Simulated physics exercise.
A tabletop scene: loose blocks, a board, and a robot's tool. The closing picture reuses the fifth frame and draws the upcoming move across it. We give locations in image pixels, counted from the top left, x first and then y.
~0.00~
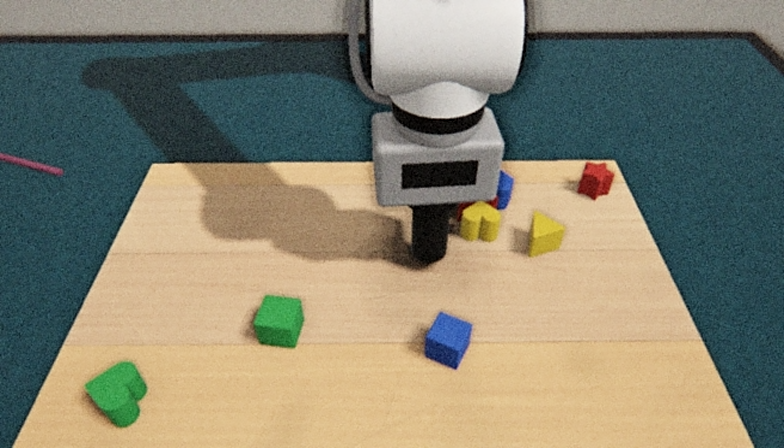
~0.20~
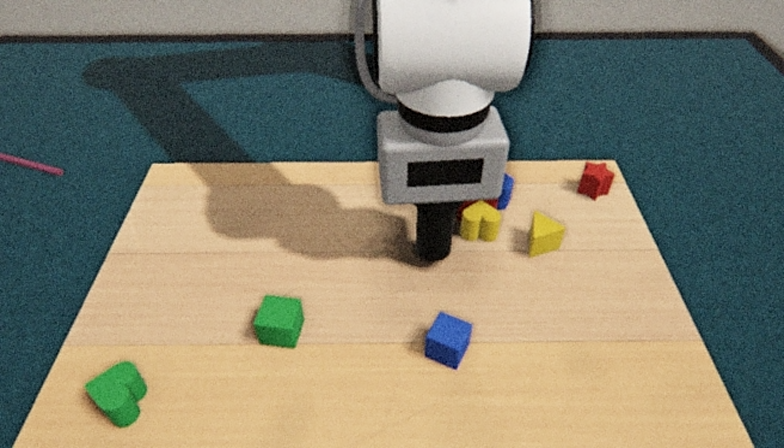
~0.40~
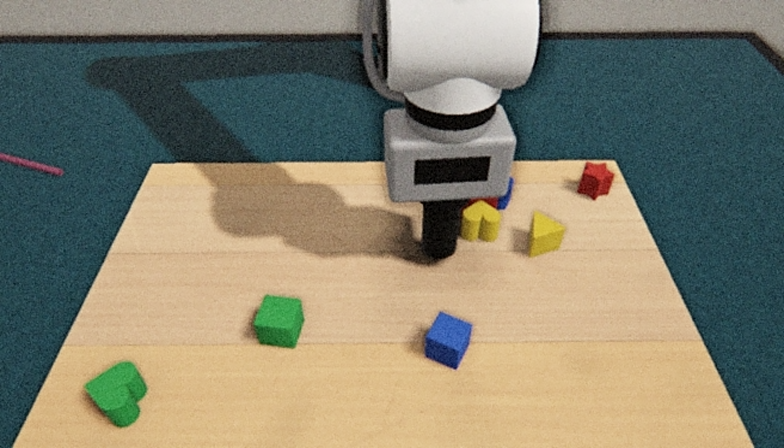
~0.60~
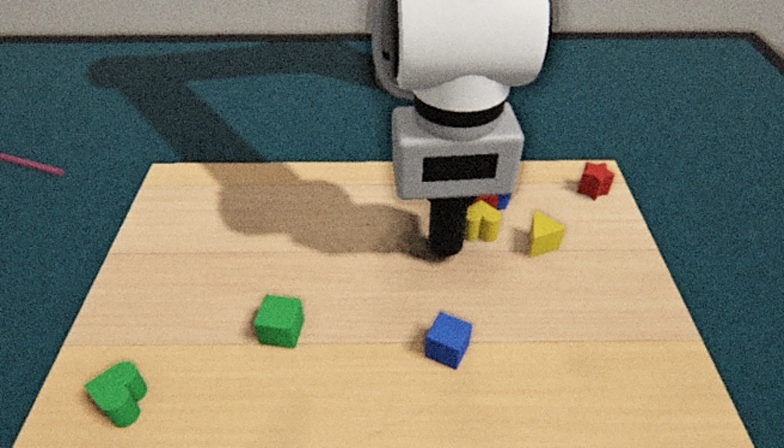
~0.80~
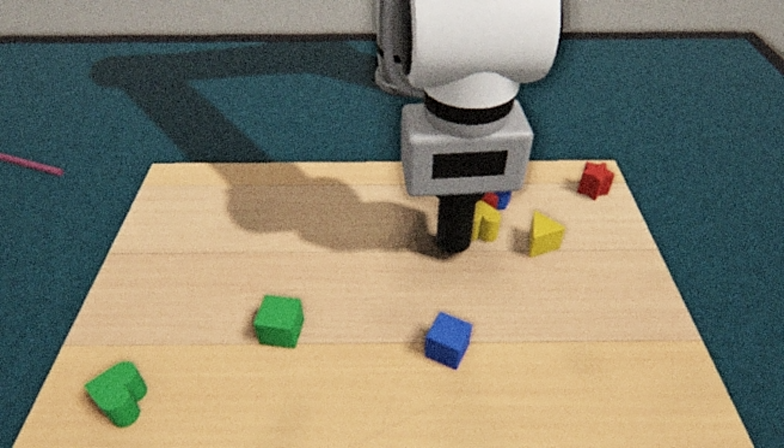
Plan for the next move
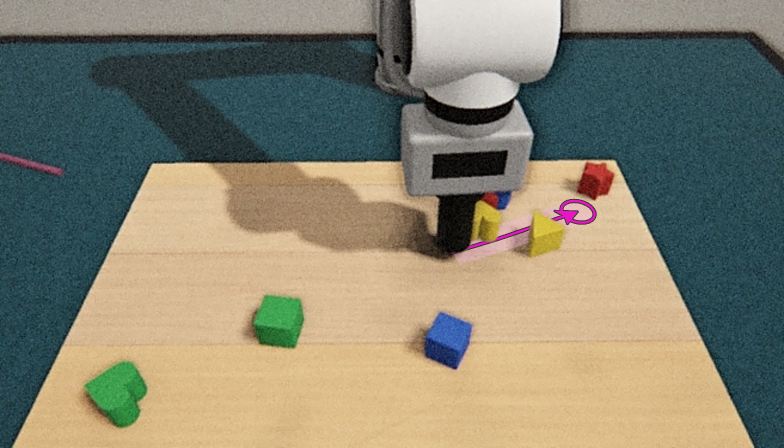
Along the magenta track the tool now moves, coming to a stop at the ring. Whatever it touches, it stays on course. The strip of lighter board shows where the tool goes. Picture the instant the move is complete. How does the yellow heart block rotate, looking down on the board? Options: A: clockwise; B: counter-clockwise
It's B.
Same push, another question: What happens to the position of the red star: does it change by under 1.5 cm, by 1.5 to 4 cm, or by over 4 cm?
It goes hardly anywhere, under 1.5 cm.
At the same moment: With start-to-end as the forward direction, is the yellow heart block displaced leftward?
Yes
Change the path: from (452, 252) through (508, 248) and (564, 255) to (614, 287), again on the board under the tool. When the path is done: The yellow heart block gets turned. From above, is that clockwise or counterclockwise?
That block twists counter-clockwise.
Drawn move, from (452, 252) to (578, 212).
What follows on the original path. One third of the way, tool at (499, 228); yellow heart block at (518, 199).
Two thirds of the way, tool at (543, 213); yellow heart block at (544, 181), turned 60° anticlockwise; yellow triangular block at (561, 222), turned 70° clockwise.
At the end, tool at (581, 200); red triangular block still; yellow heart block at (553, 174), turned 120° anticlockwise; yellow triangular block at (561, 222), turned 70° clockwise; red star still.
